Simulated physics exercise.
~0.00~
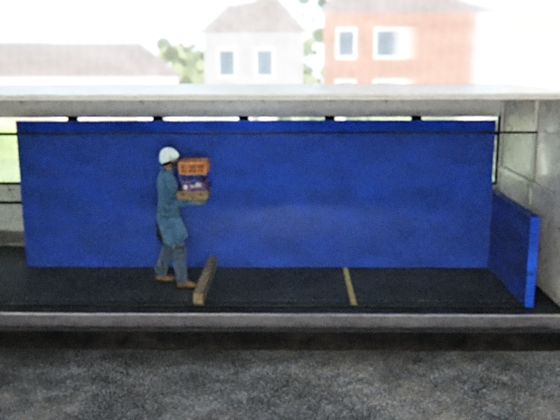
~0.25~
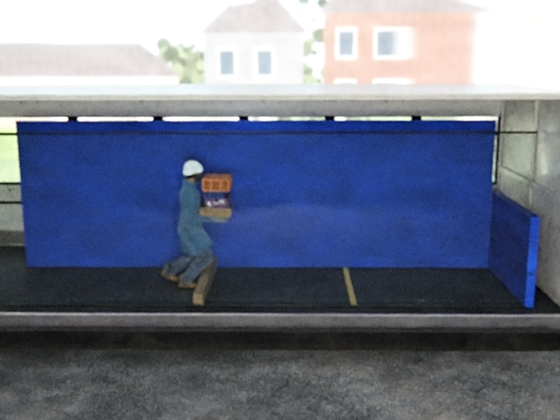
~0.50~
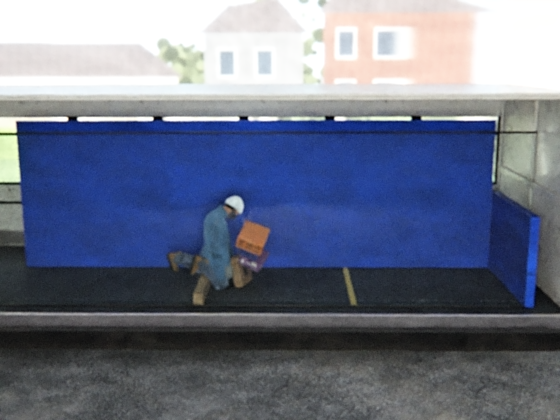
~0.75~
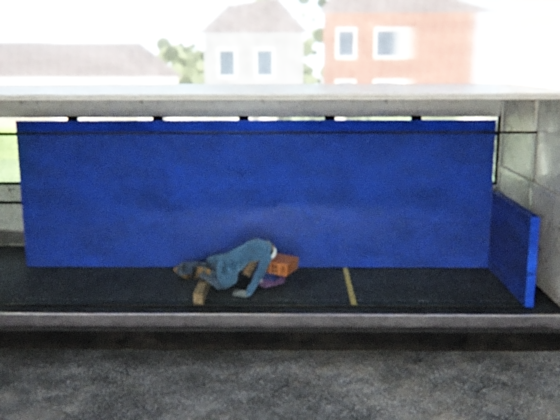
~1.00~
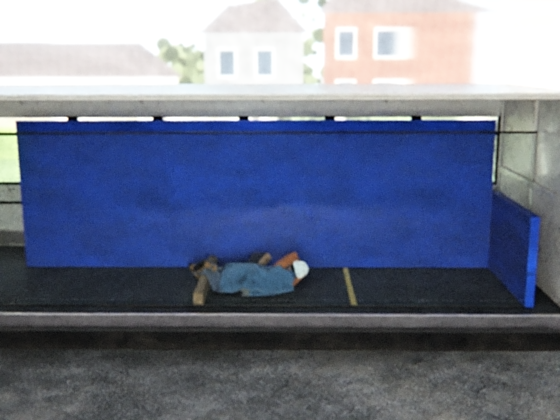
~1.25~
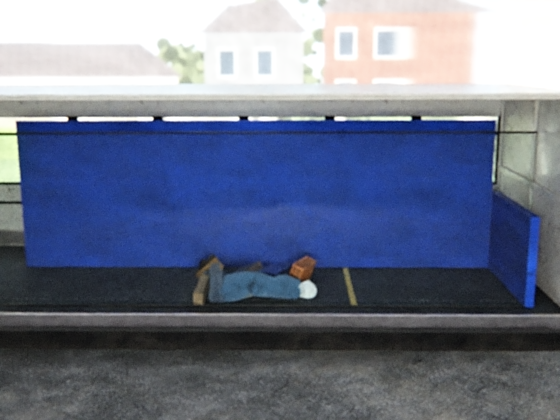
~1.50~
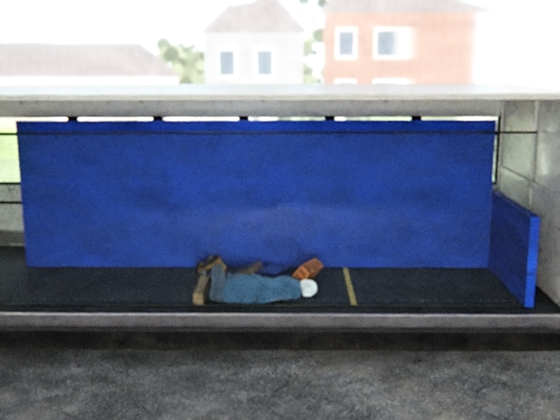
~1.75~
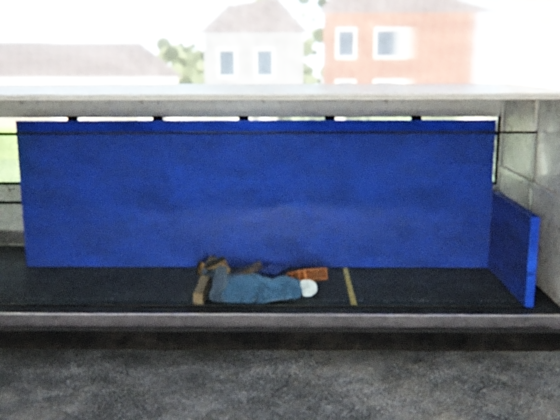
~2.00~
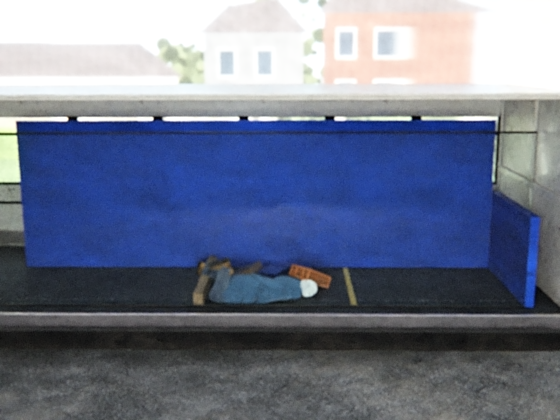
A worker in a white helmet and blue clothes walks right along a dark platform in front of a blue wall, hugging a small stack of boxes with an orange crate on top. At a low wooden bar on the floor, the worker's feet catch and the body tips forward. The knees fold, and the worker pitches down to the right with the stack underneath. The worker flattens out face down, legs trailing at the bar, while the orange crate tumbles just past the helmet. Worker and crate end up lying still, short of the yellow line.
